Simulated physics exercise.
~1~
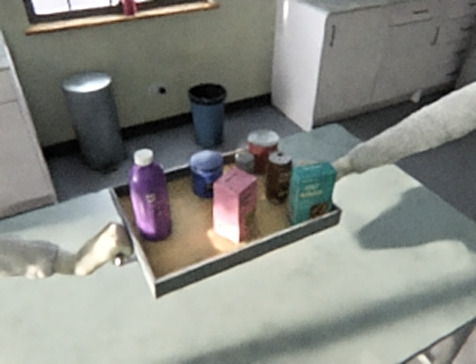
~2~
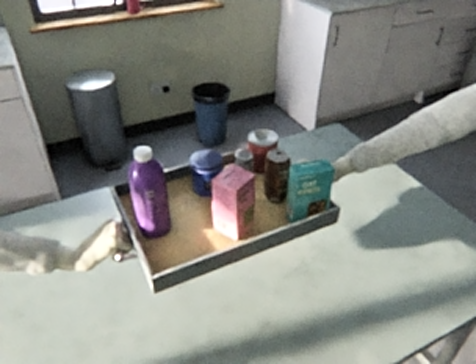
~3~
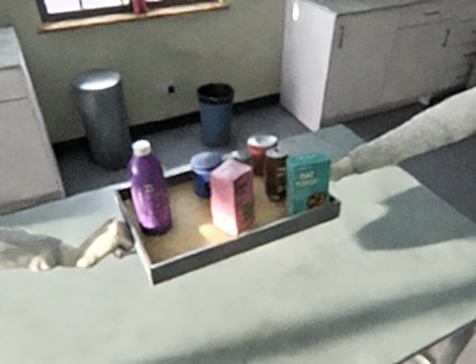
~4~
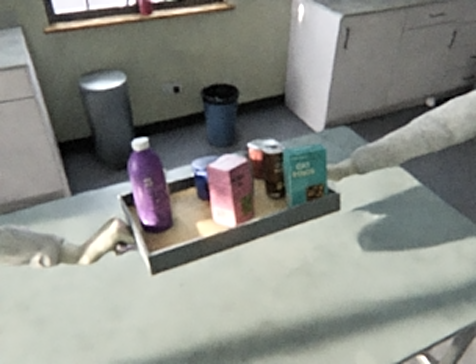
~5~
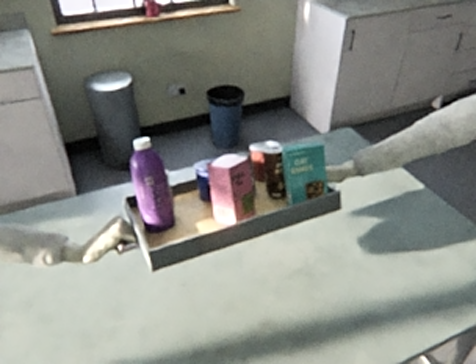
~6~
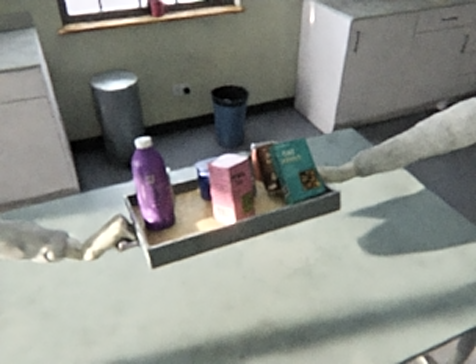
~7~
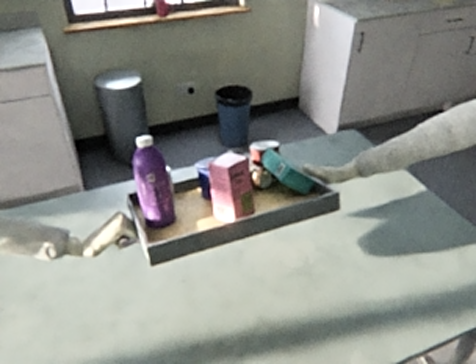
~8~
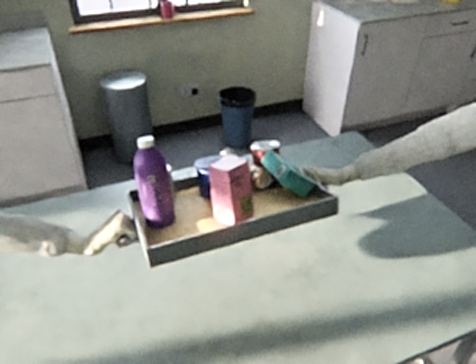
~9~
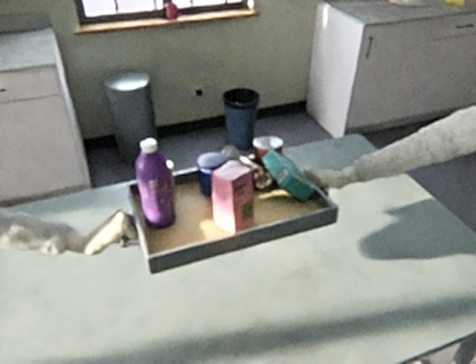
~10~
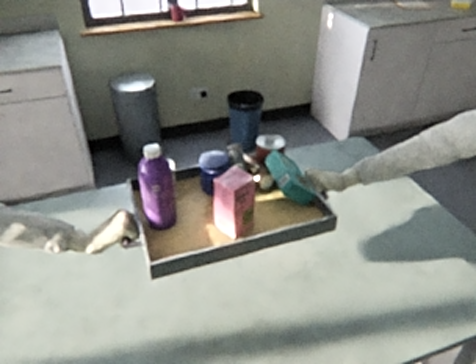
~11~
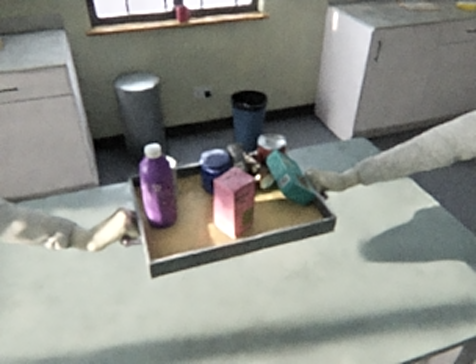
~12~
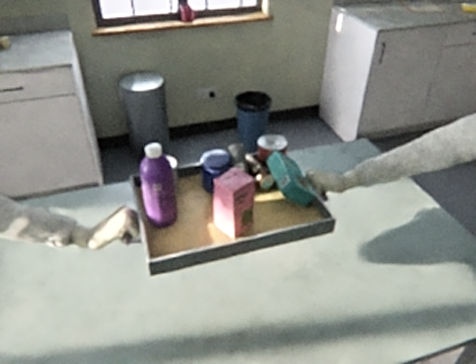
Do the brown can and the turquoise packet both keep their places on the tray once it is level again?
No, neither keeps its place. Both topple as the far side dips, and they end up lying on their sides on the tray, away from where they stood.
